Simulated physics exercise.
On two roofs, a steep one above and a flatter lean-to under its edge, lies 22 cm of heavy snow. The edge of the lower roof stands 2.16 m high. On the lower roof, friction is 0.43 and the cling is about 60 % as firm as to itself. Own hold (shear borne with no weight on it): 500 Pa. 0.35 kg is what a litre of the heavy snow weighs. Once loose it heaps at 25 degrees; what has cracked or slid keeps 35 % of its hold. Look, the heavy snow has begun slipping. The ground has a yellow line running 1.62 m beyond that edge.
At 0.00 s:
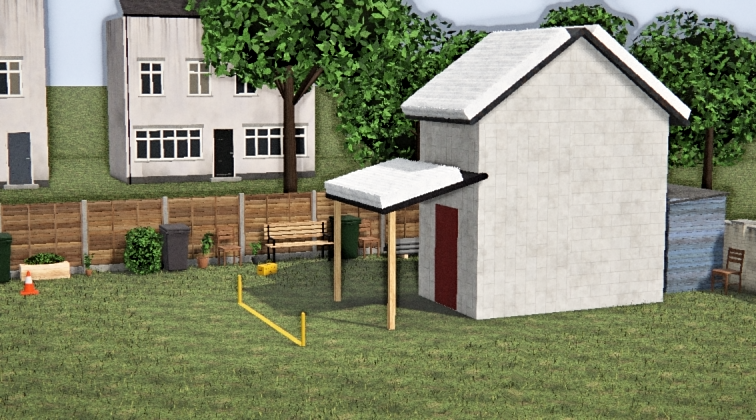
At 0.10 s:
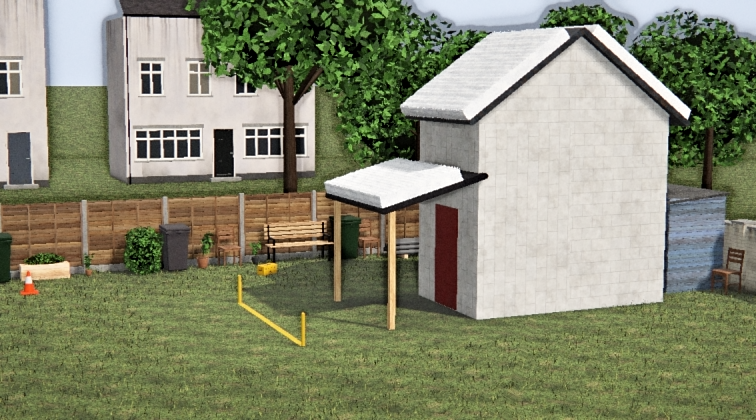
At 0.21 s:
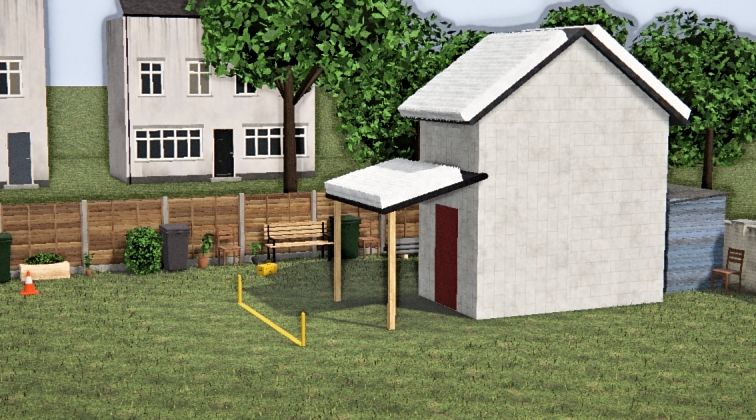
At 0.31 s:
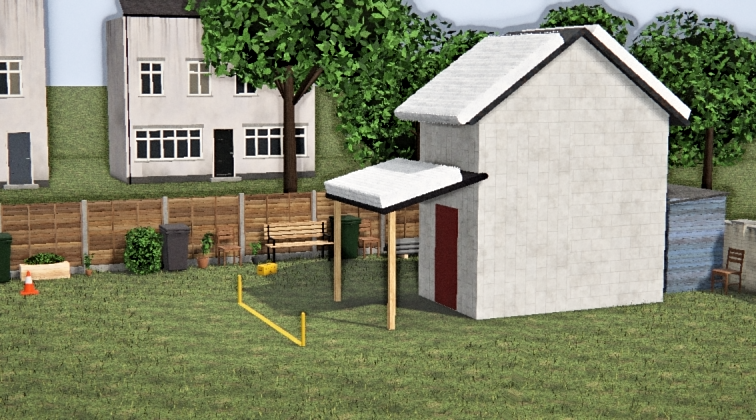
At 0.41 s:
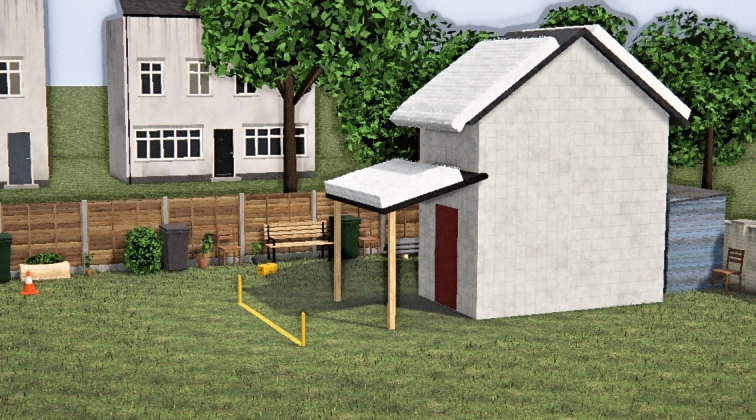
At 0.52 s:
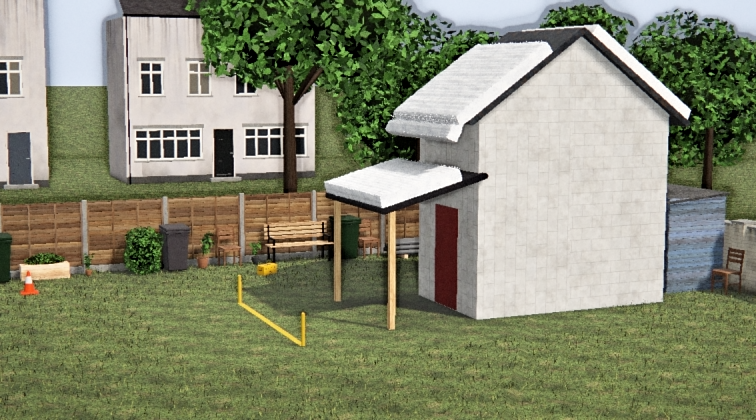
The clip opens on a pale block building with snow on its steep roof and on the lean-to below, beside a yellow line on the grass. The upper snow slides slowly down to the left, baring dark roof near the ridge, then pokes past the eave and cracks near its lower edge.
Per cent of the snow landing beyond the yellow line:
Roughly 29 %.
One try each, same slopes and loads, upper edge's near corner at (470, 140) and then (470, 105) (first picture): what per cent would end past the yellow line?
Roughly 8 per cent first and 40 per cent second.
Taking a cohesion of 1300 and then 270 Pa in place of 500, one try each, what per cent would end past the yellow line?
First try roughly 1 per cent, second try roughly 40 per cent.
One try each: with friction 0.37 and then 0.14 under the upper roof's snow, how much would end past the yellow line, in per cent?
It would be 20 % the first time and 35 % the second.
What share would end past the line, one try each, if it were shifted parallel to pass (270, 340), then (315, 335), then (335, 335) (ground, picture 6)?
In turn about 18 %, 40 %, 50 %.
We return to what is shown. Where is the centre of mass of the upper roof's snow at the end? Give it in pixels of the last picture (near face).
Look near (311, 302) in the final picture.
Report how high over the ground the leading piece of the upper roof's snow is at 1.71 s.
Roughly 1.4 m.
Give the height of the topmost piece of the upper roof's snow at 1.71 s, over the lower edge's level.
0.7 m or thereabouts.
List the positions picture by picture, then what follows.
Foremost bit of the heavy snow at (468, 111), in the first frame.
Foremost bit of the heavy snow at (467, 112), its middle shifted 1.8 cm, in the second frame.
Foremost bit of the heavy snow at (465, 114), its middle shifted 7.1 cm, 3 % of it past the upper edge, in one piece, in the third frame.
Foremost bit of the heavy snow at (462, 117), its middle shifted 16 cm, 6 % of it past the upper edge, in one piece, in the fourth frame.
Foremost bit of the heavy snow at (457, 119), its middle shifted 29 cm, 12 % of it past the upper edge, in one piece, in the fifth frame.
Foremost bit of the heavy snow at (451, 131), its middle shifted 46 cm, 18 % of it past the upper edge, cracking, in the sixth frame.
After 1.06 s, none is below the lower edge and 0 % is past the line.
After 1.71 s, 19 % is below the lower edge and 0 % is past the line.
After 2.35 s, 63 % is below the lower edge and 26 % is past the line.
After 3.00 s, 65 % is below the lower edge and 29 % is past the line.
After 3.20 s, 65 % is below the lower edge and 29 % is past the line.
